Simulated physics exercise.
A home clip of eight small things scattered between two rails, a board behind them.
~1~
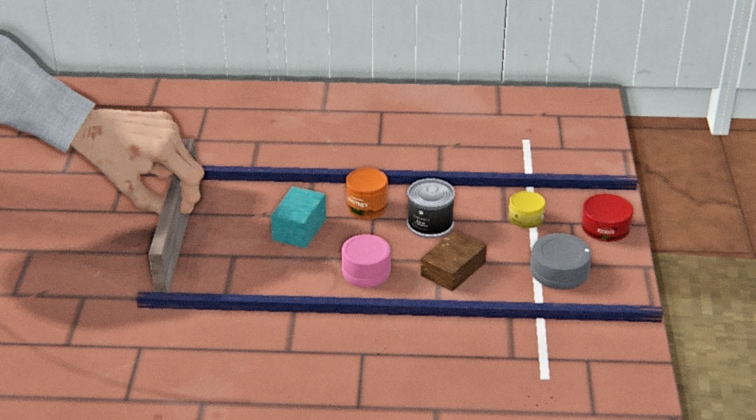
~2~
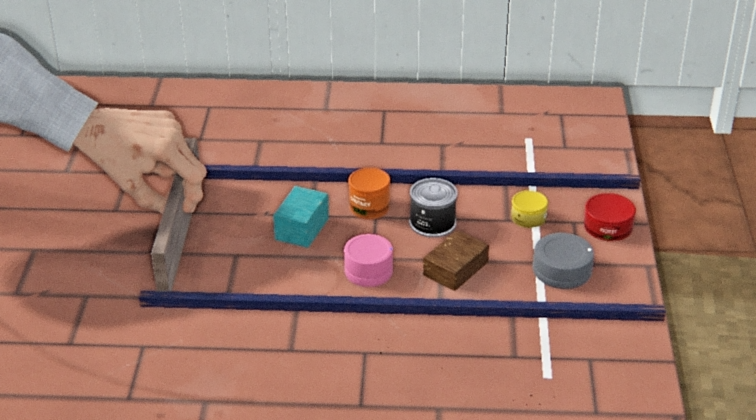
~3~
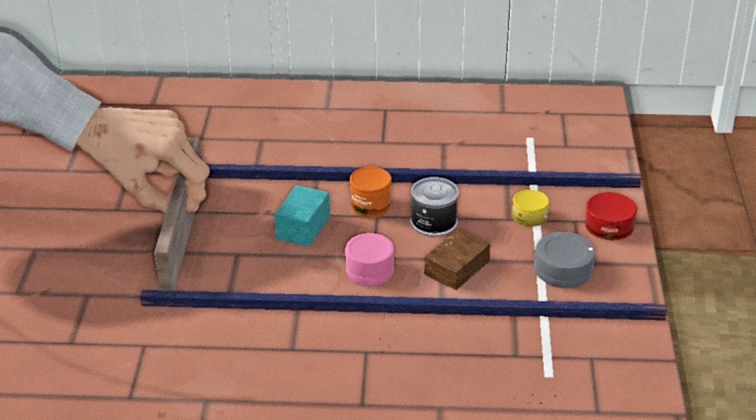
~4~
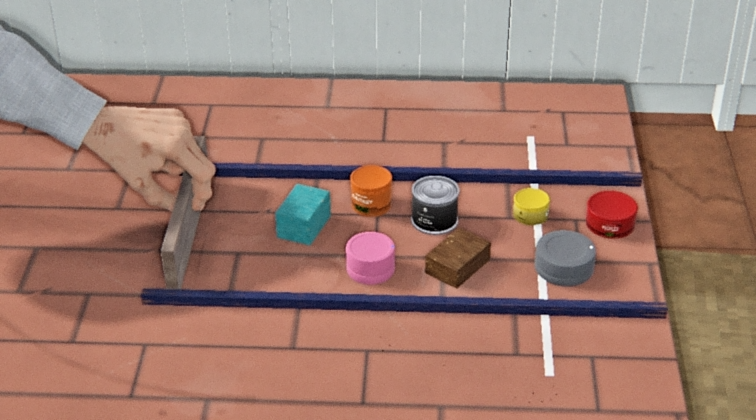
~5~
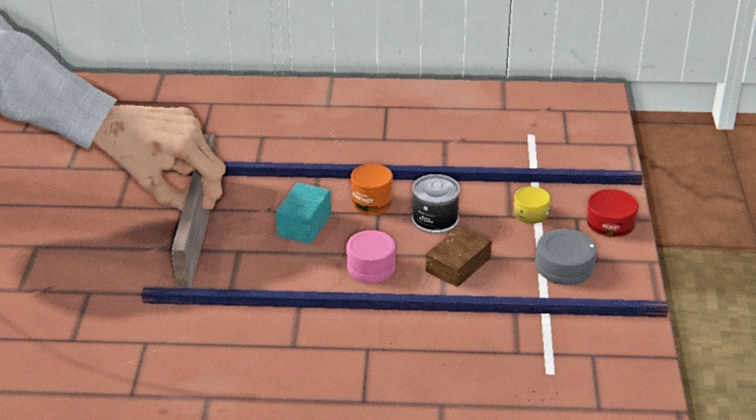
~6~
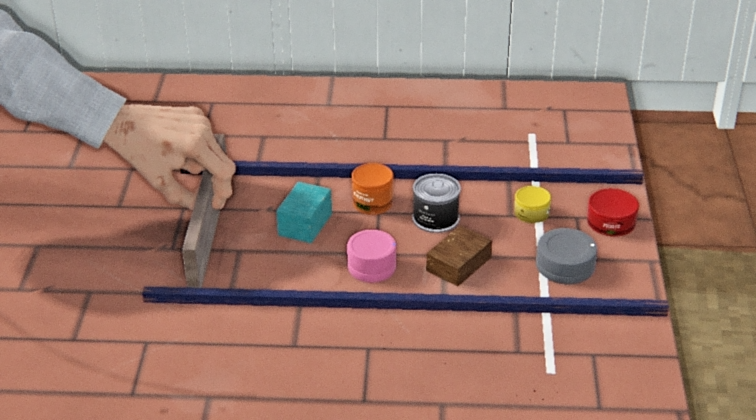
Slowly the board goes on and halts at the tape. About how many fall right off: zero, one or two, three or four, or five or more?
As it turns out, the number that fall off is zero.
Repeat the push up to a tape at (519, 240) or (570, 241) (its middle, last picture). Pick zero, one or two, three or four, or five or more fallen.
In that order: Not one; one to two.
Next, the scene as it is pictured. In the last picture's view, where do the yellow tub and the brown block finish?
About (618, 192), and the other about (602, 252).
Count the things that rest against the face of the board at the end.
3 of them.
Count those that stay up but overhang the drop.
It comes to 2.
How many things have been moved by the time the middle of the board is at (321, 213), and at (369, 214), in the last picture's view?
The counts are 2 and 3.
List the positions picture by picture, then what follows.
The first picture shows red tub (607, 218); grey lid (561, 261); yellow tub (527, 210); board (176, 215); tape (535, 246).
The second picture shows grey lid (563, 261); turquoise block (302, 217).
The third picture shows yellow tub (531, 209); pink lid (370, 260).
The fourth picture shows red tub (611, 214); black tin (435, 205).
The fifth picture shows grey lid (566, 257); orange tub (372, 190).
The sixth picture shows red tub (613, 212); grey lid (566, 256); yellow tub (532, 205); board (207, 210); tape (540, 240).
Soon after, none off yet; red tub at rest near (613, 212); grey lid at rest near (566, 256); yellow tub at rest near (532, 205).
Then, none off yet; red tub at rest near (615, 212); grey lid moved a little near (595, 252); yellow tub moved about its own width near (574, 202).
At rest, the number that fall off is zero.
